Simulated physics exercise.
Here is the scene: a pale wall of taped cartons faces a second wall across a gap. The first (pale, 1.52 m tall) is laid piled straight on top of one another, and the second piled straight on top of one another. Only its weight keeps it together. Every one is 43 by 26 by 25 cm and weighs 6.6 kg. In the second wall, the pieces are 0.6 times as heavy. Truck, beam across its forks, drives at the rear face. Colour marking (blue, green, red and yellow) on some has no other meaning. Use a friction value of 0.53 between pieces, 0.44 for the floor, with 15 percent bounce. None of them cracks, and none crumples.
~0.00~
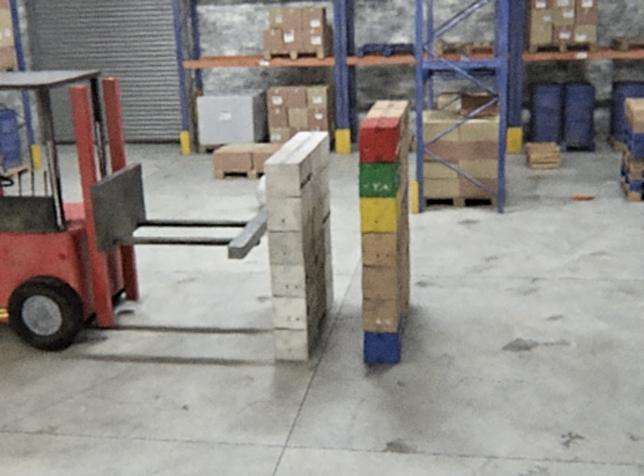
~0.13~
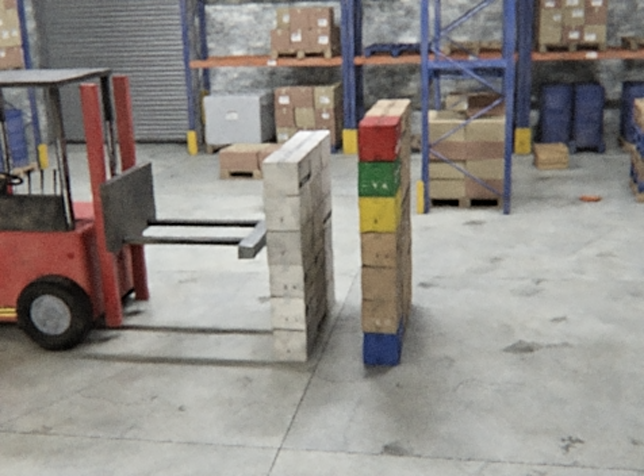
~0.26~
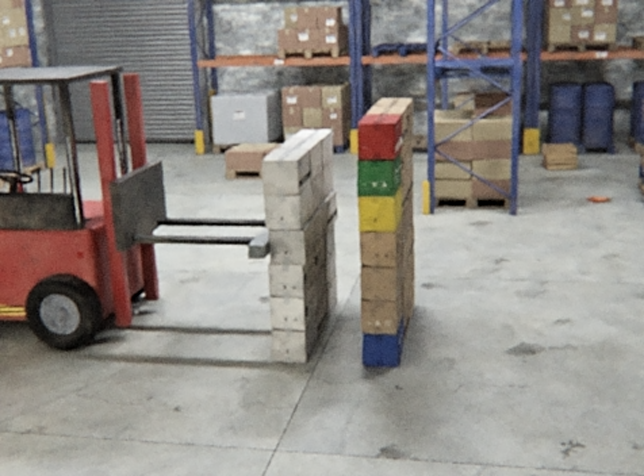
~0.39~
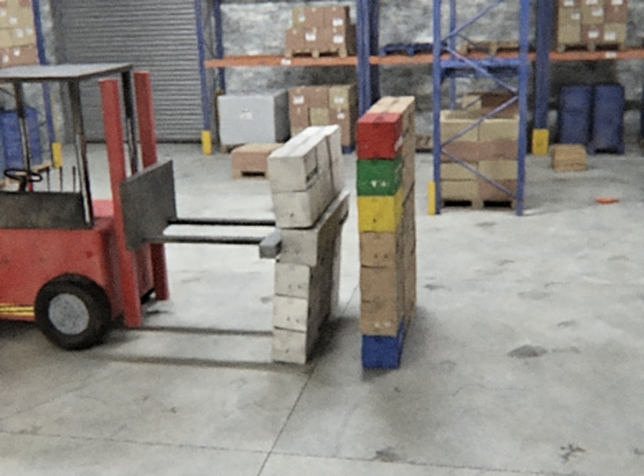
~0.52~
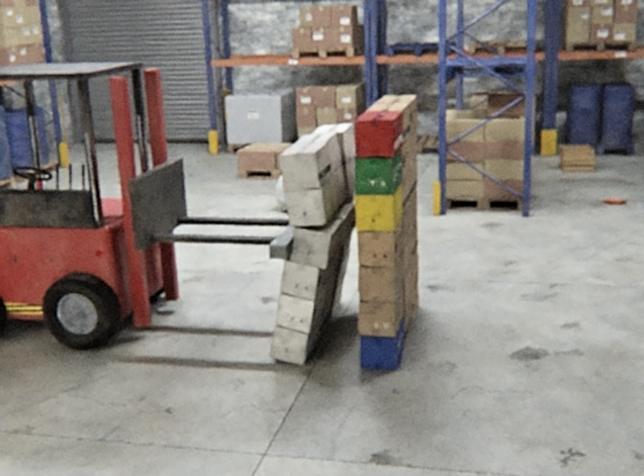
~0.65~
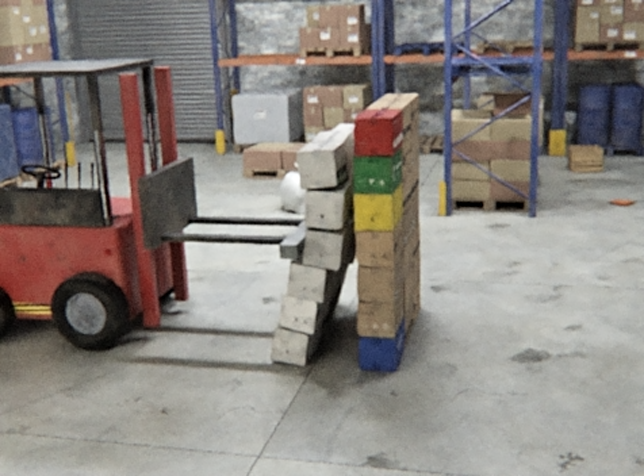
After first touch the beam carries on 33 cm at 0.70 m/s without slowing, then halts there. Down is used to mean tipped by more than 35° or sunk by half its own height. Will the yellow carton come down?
Yes.
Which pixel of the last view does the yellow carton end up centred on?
Look around pixel (577, 355) in the last frame.
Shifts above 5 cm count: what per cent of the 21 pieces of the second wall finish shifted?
It works out to 95 percent.
After 1.26 s, 13 of the pale wall down; none of the 21 cartons of the second wall down, 20 disturbed; yellow carton leaning 16°; green carton leaning 16°.
After 1.76 s, 14 of the pale wall down; 20 of the 21 cartons of the second wall down; yellow carton leaning 66°, 57 cm lower; green carton leaning 64°, 69 cm lower.
At rest (3.0 s), 14 of the pale wall down; 20 of the 21 cartons of the second wall down; yellow carton on its side; green carton on its side; red carton on its side. As the last picture would show them, middles, yellow carton near (577, 355).
